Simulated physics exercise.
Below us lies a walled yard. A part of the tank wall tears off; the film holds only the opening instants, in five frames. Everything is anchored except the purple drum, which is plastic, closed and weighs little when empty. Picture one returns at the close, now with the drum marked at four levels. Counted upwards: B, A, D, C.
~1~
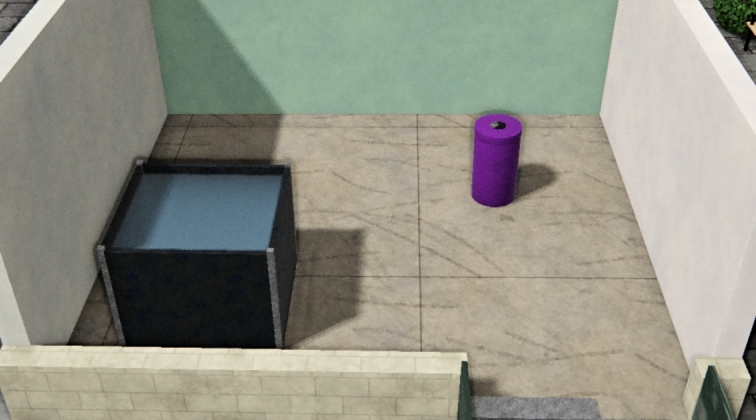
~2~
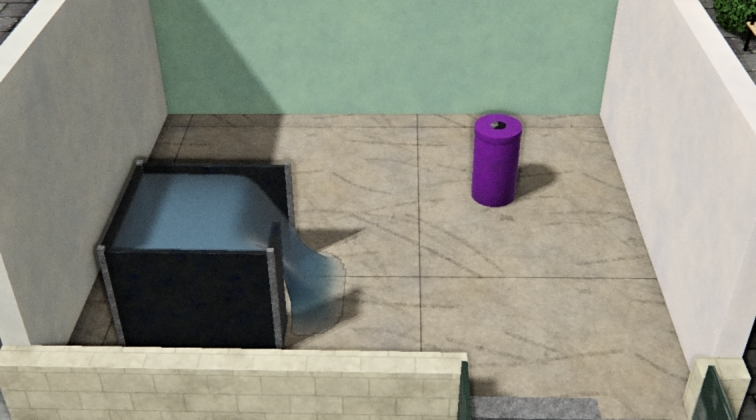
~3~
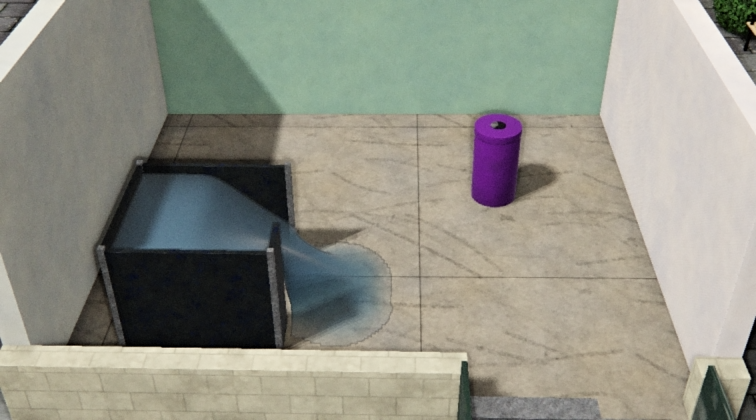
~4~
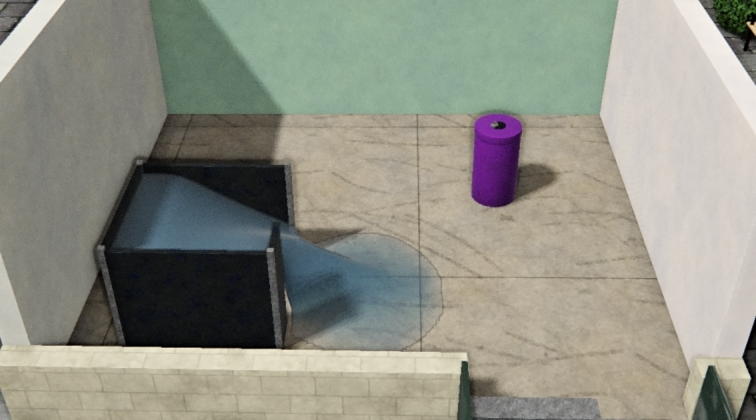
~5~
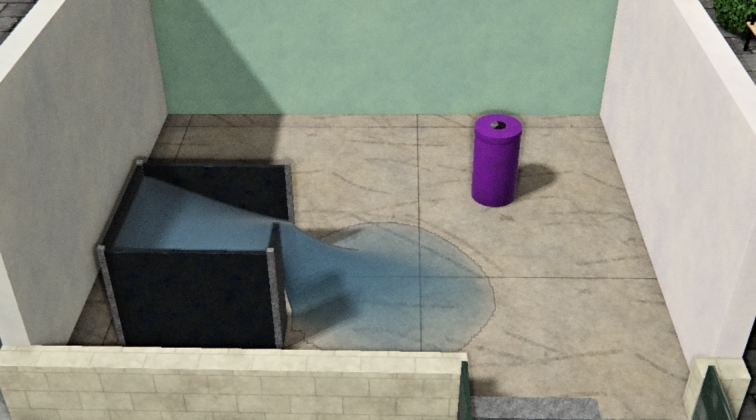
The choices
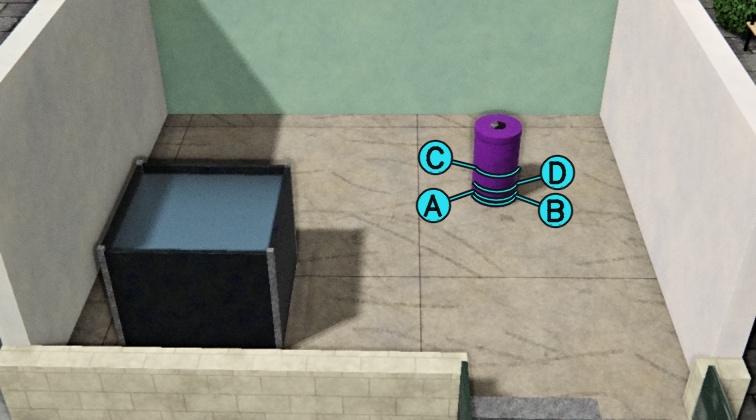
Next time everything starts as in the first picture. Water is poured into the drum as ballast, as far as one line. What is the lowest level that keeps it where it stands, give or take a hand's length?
Take C.
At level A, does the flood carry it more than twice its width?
Yes, it does.
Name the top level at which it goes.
Here it is level D.
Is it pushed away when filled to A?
Yes, it does.
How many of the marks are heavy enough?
One of the four.
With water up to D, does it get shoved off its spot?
Yes, that goes wrong.
On the marked copy, A at (496, 200); B at (495, 204); C at (498, 176); D at (496, 191); from the bottom up B, A, D, C.
For level A, it is pushed about 3 times its own width away.
For level B, it is pushed about 5 times its own width away.
For level C, it shifts by a finger or two and stays.
For level D, it is pushed about its own width away.
